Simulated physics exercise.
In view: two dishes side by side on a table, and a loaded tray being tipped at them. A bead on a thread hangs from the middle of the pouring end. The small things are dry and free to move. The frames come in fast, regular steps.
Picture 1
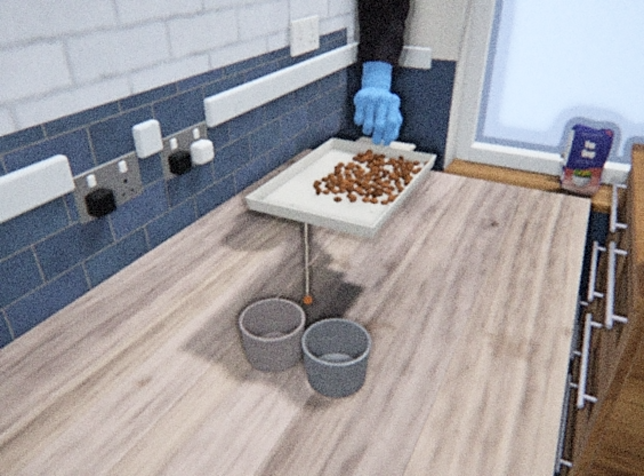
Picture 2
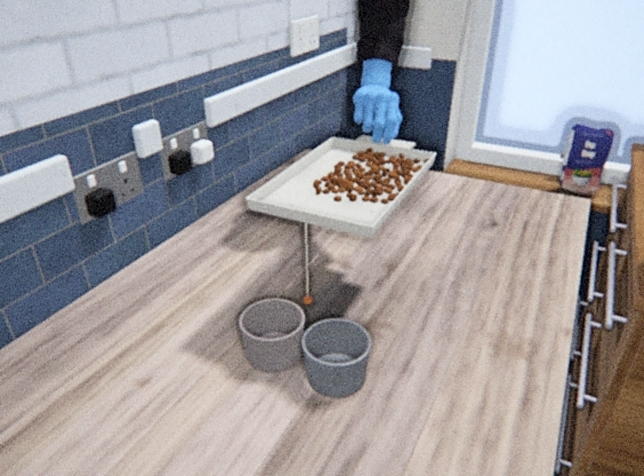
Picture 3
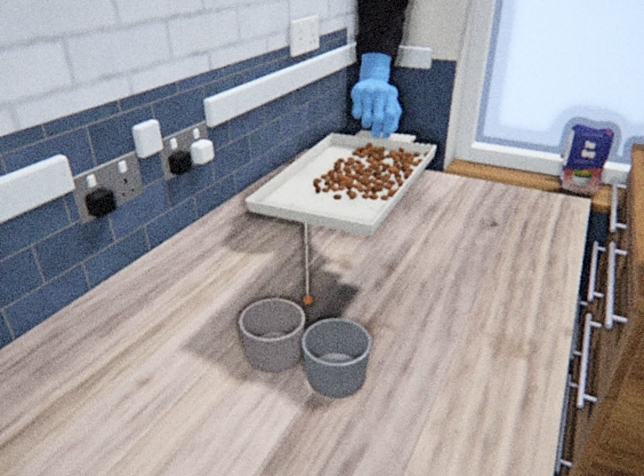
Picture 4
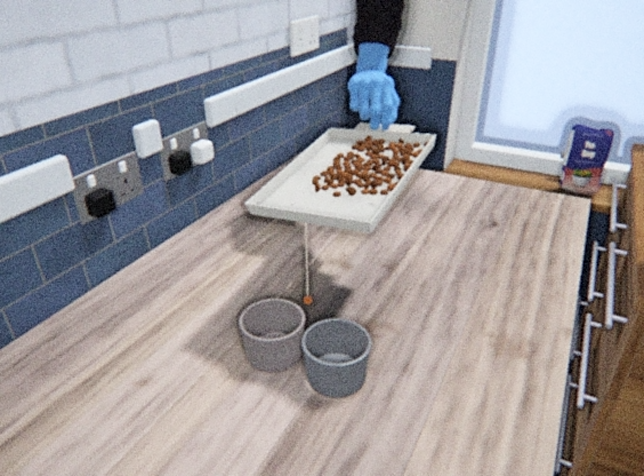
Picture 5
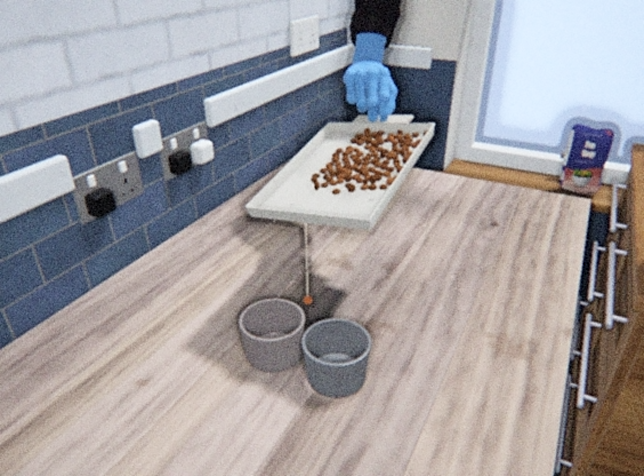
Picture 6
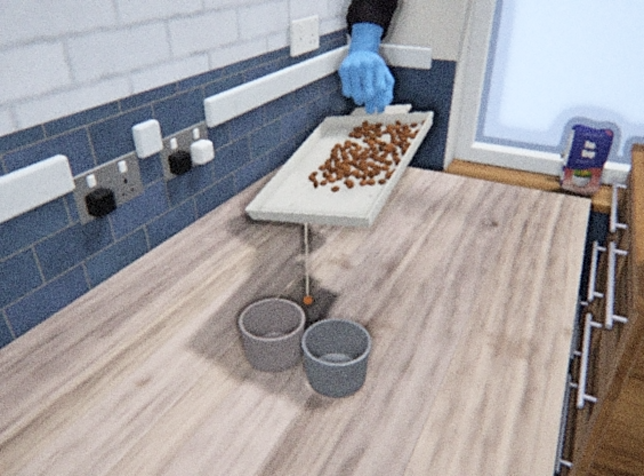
A white tray of brown kibble is held by a blue-gloved hand above a pale wooden kitchen counter, seen from a fixed, raised view. Two grey dishes sit below, an orange bead hangs on a thread from the tray's near end, and blue and white tiles line the left wall. The hand rises slightly, gradually tilting the tray towards its near left corner, while the kibble stays bunched.
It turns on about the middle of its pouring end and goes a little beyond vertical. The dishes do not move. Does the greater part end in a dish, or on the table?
In the dishes lies less than half of it.
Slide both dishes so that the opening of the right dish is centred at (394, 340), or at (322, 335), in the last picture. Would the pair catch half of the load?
At the first place the smaller part, at the second not half.
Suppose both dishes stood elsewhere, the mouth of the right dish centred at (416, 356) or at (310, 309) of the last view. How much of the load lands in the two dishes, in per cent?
About 0 and 80 per cent.
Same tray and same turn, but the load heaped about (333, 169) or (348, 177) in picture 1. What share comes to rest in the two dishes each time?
Near 10 % and 10 %.
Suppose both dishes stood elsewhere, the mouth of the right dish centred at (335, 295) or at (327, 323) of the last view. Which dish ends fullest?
The first try: The left one. The second: The dish on the left.
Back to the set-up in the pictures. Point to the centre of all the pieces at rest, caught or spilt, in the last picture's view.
Close to (252, 326).
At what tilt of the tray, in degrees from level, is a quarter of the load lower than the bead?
Roughly 75°.
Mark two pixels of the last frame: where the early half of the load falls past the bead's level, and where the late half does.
First near (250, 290), later near (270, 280).
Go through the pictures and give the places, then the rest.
In the first frame, corners of the pouring end at (249, 197) and (371, 225), level; middle of the load at (368, 176), bits of dog kibble; left dish at (256, 352); right dish at (322, 377); bead on its thread at (308, 300).
In the second frame, corners of the pouring end at (249, 198) and (371, 225), level; middle of the load at (368, 174).
In the third frame, corners of the pouring end at (249, 199) and (370, 223), tipped barely, lowest at the left corner; middle of the load at (368, 170).
In the fourth frame, corners of the pouring end at (249, 202) and (369, 220), tipped a little, lowest at the left corner; middle of the load at (367, 165).
In the fifth frame, corners of the pouring end at (248, 205) and (368, 218), tipped a little, lowest at the left corner; middle of the load at (366, 159).
In the sixth frame, corners of the pouring end at (249, 208) and (366, 215), tipped clearly, lowest at the left corner; middle of the load at (364, 153); left dish at (256, 352); right dish at (322, 377).
Soon after the last picture, tray tipped steeply; most on the tray; a stray few outside both; about a quarter in the air.
A little later, tray tipped past a quarter turn; about a quarter on the tray; a small part in the left dish; about two thirds outside both; a small part in the air.
Later still, tray tipped past a quarter turn; a small part in the left dish; most outside both.
At rest, tray tipped past a quarter turn; none in the right dish; a small part in the left dish; most outside both.
